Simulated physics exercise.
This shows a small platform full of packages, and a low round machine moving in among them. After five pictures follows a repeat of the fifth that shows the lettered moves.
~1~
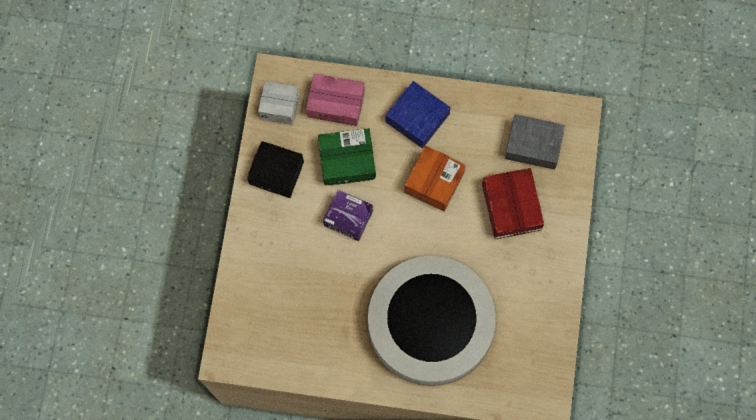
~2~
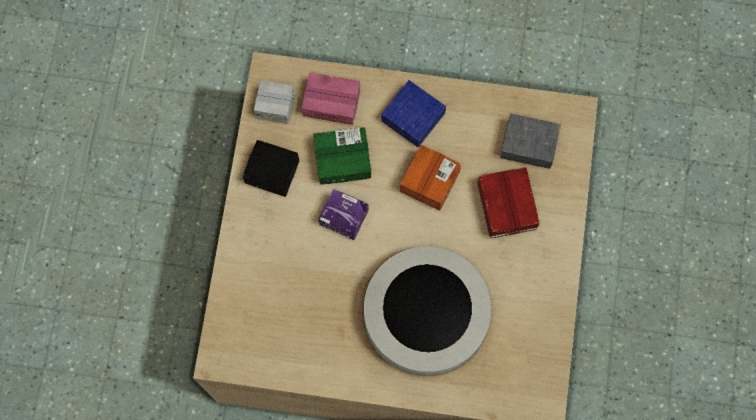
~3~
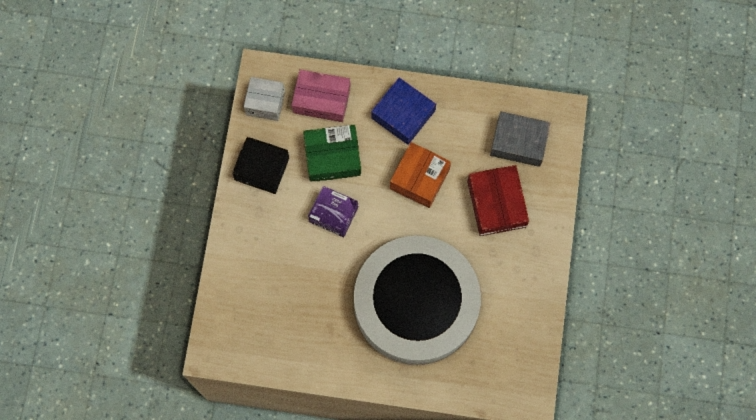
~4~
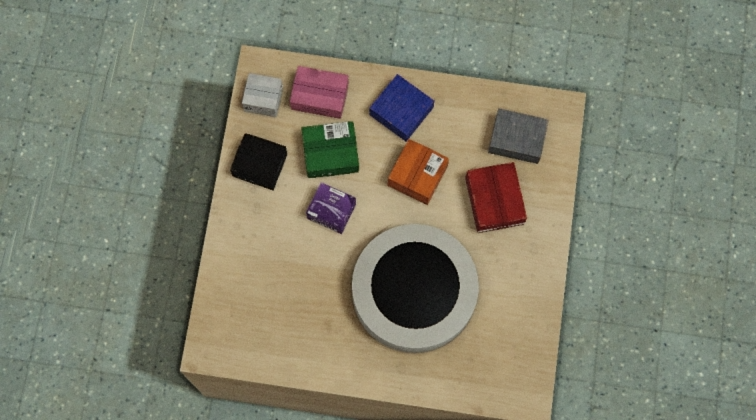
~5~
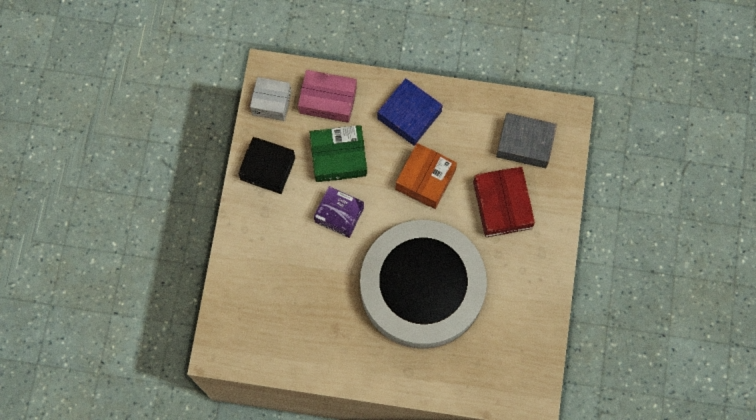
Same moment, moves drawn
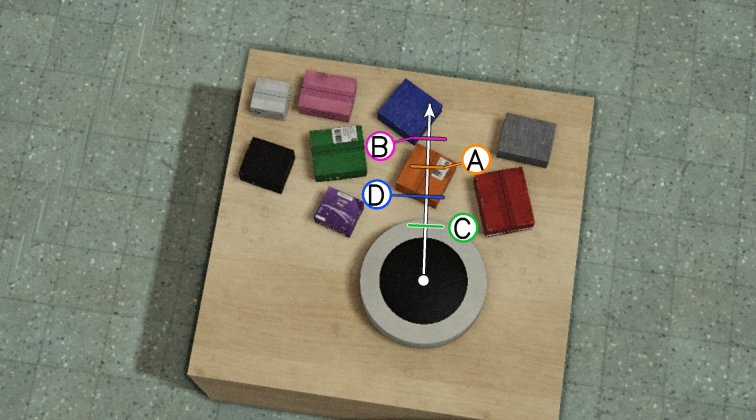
At the start, a round, pale grey machine with a black top sits below a cluster of colourful packages on a wooden platform. It then slides slowly and steadily upward, closing some of the gap to the purple and orange boxes, while the packages all stay in place.
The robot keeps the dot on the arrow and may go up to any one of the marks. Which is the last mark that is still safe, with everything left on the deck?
Stop at D.
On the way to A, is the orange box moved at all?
Yes.
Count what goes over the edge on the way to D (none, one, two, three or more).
In all, none.
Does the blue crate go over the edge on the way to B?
Yes.
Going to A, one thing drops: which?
It is the blue crate.
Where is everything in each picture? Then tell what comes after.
Pink box (336, 100); purple box (348, 215); robot (431, 321), in the first picture.
Robot (427, 311); green parcel (342, 156), in the second picture.
Robot (417, 300); blue crate (404, 111), in the third picture.
Robot (415, 288); grey crate (518, 136), in the fourth picture.
Robot (423, 284); pink box (328, 96); purple box (339, 212); white parcel (271, 99), in the fifth picture.
On the marked copy, A at (428, 167); B at (429, 138); C at (425, 226); D at (426, 197); the arrow from (424, 280) to (430, 104); the white dot at (424, 280).
Taking D. A third of the way, robot (424, 253); orange box (425, 168); white parcel (271, 99).
Two thirds of the way, robot (425, 220); blue crate (407, 90); red box (508, 200).
When it is over, robot (426, 202); blue crate (406, 72); orange box (422, 121); nothing has fallen.
As for the rest, A drops the blue crate; B drops the blue crate and orange box; C is safe but short.
